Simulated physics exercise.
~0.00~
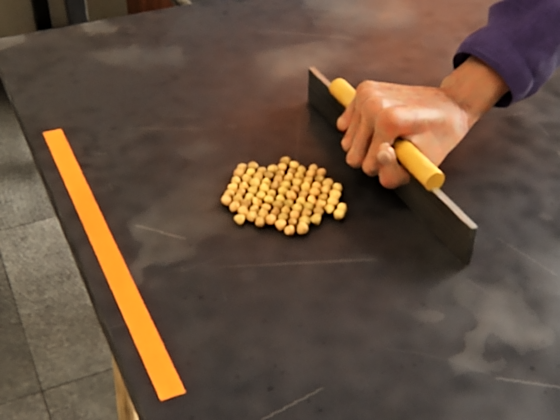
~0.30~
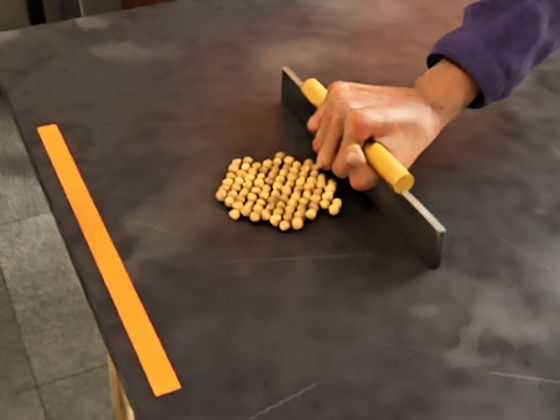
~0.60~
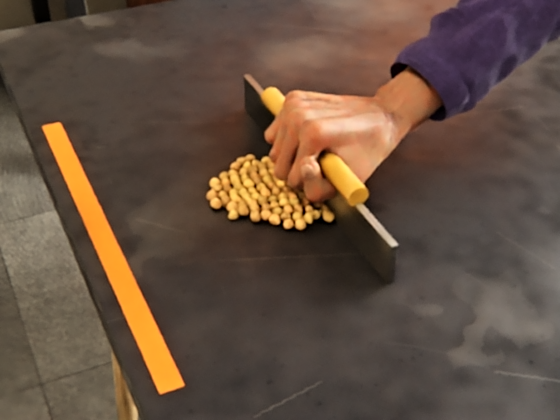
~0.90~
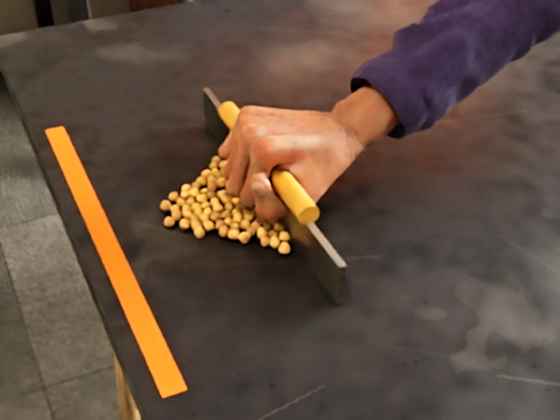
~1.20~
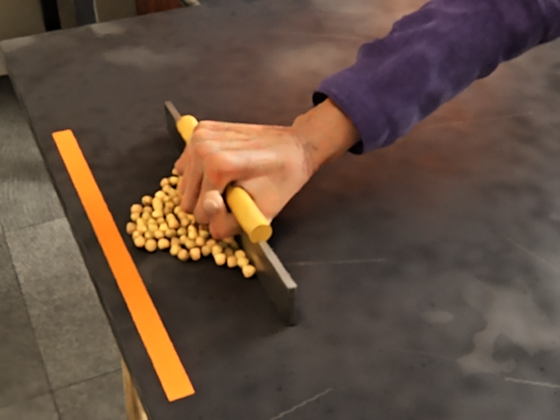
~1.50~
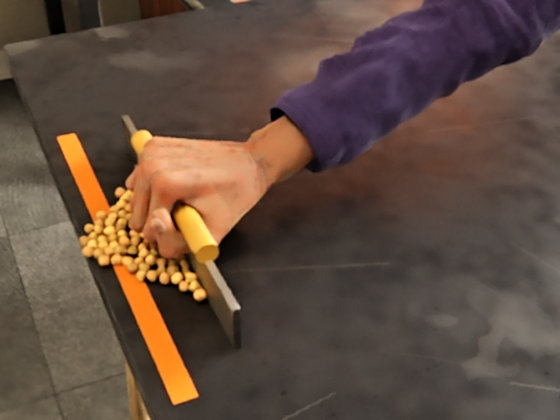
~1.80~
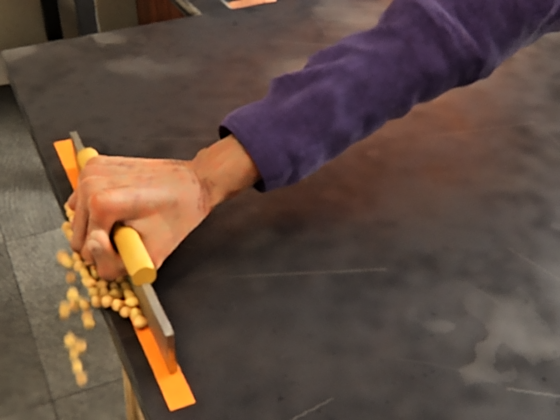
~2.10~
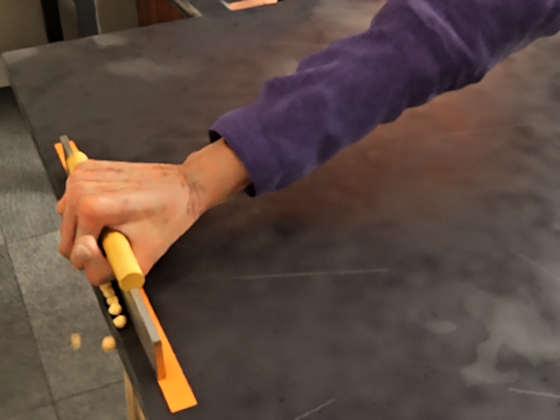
A hand in a purple sleeve grips the yellow handle of a flat scraper, which starts to the right of a loose heap of small, round, tan pieces on a dark tabletop. The scraper slides left, meets the heap and begins pushing it toward a strip of orange tape near the table's left edge. The pieces bunch and spread ahead of the blade, then roll across the tape. As the blade reaches the tape, pieces spill over the edge toward the grey floor. Finally the scraper rests along the tape, with only a few pieces still visible beside it and falling below.
